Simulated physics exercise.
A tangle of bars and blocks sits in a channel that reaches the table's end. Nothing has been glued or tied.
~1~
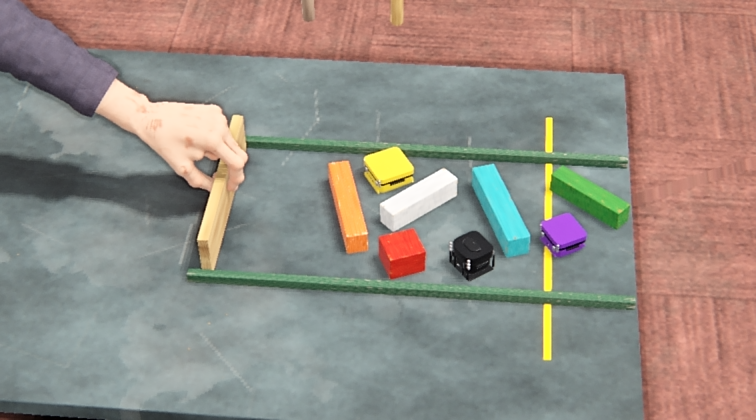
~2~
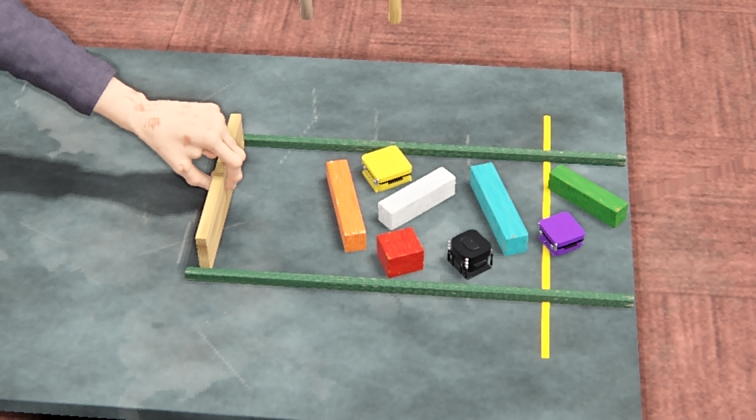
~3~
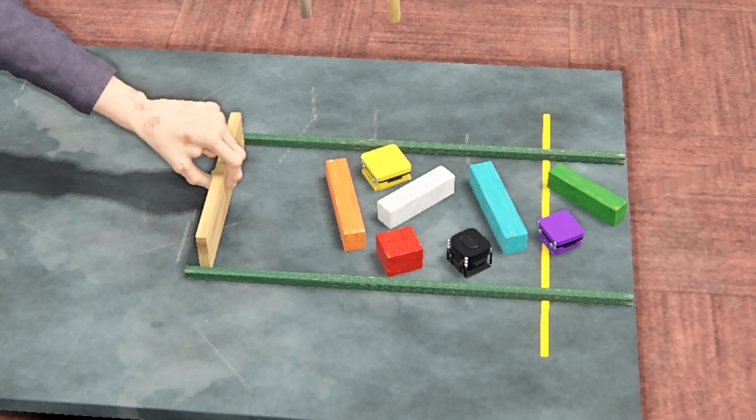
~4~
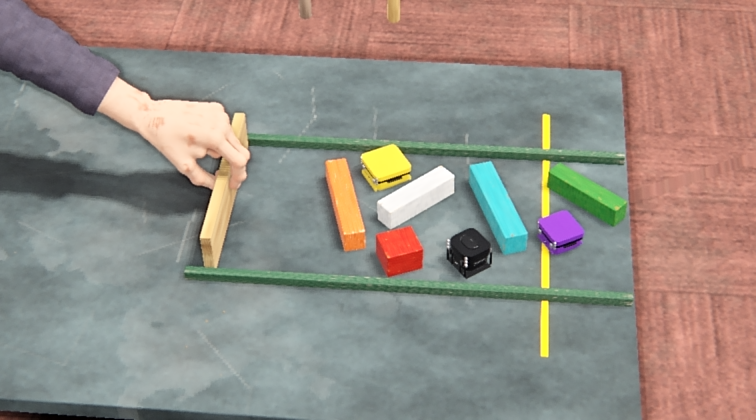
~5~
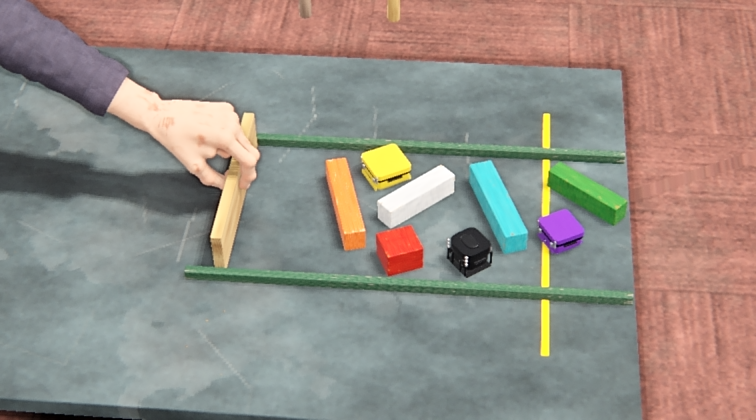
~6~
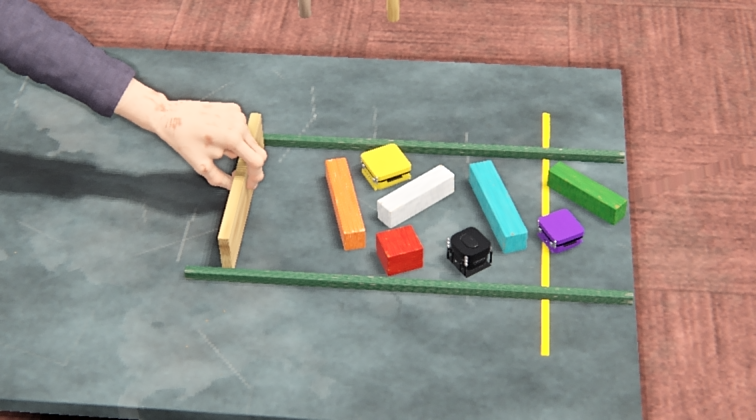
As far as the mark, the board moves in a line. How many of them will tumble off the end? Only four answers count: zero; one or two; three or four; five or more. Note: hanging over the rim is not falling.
My answer: One or two.
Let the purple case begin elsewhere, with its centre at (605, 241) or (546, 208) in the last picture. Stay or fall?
First place: It goes off the edge; second place: It goes off the edge.
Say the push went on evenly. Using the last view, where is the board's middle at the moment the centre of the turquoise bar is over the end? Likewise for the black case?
The middle is at (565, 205) when it's the turquoise bar, and at (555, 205) when it's the black case.
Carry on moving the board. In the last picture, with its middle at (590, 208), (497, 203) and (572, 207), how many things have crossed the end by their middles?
It comes out as 5, then 0, then 4.
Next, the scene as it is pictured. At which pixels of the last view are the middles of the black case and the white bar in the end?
The first sits around (623, 271), while the other sits around (587, 212).
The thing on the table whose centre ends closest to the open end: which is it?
Foremost: The purple case.
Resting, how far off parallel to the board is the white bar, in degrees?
Some 15 degrees.
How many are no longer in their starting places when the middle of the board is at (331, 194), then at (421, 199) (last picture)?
Moved so far: 1, later 6.
Soon after, none off yet; green bar at rest near (586, 193); purple case at rest near (560, 233); turquoise bar at rest near (497, 206).
After that, none off yet; green bar at rest near (586, 193); purple case at rest near (560, 233); turquoise bar displaced a little near (523, 205).
In the end, the number that fall off is one or two; gone, green bar.
